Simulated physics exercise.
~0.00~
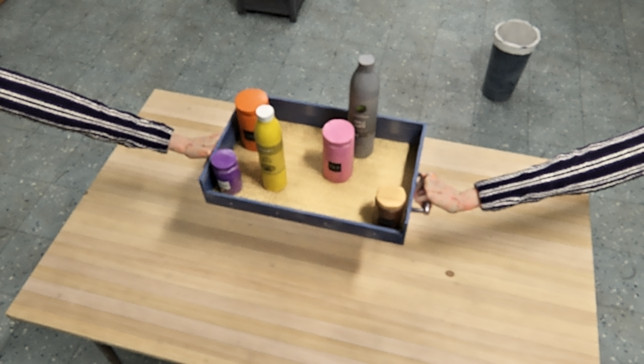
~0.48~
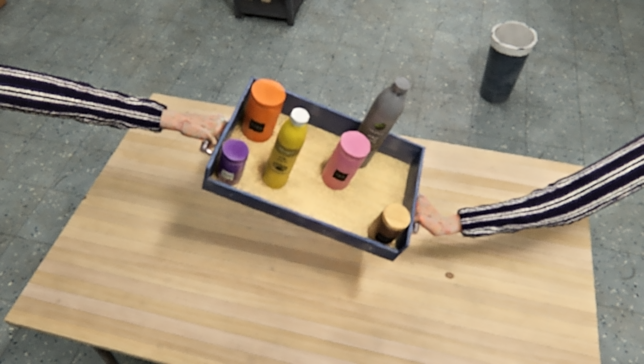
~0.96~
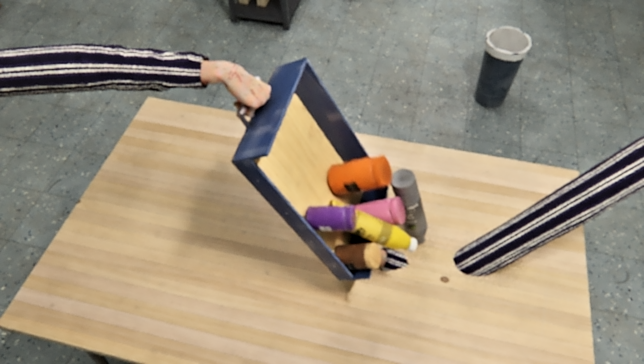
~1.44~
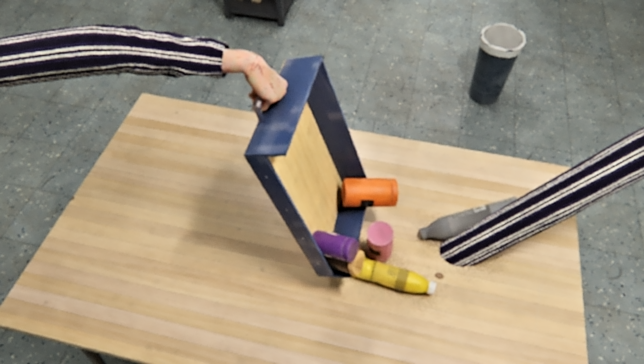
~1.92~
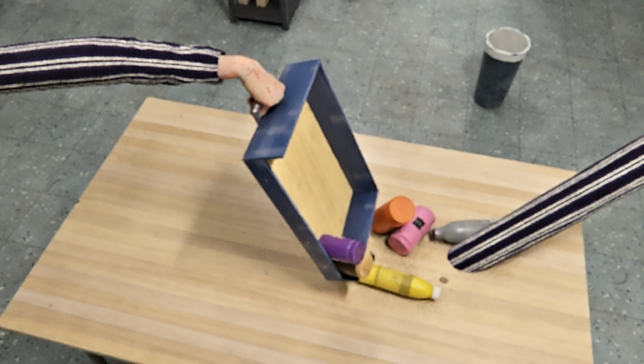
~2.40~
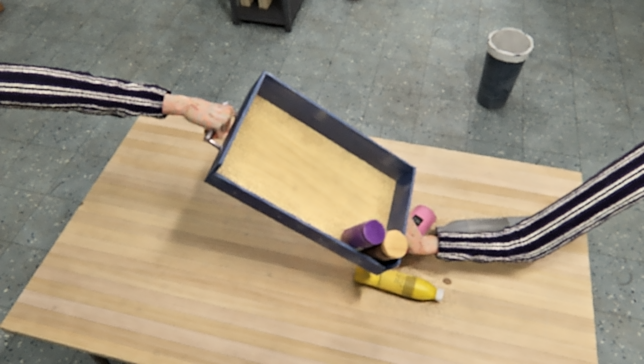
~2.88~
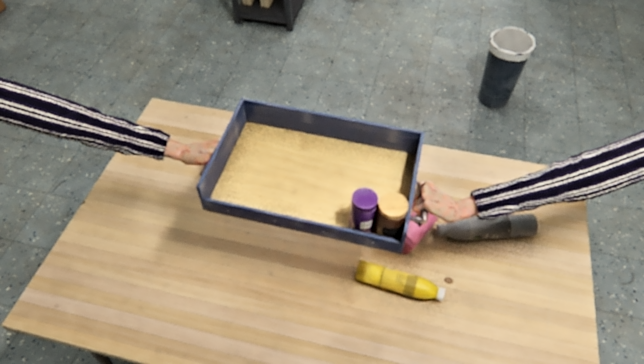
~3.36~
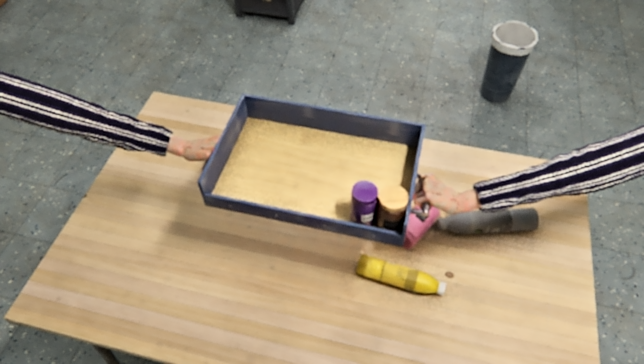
On a wooden table, hands tipping a blue crate steeply right, spilling four containers, then levelling it with purple and brown jars inside.
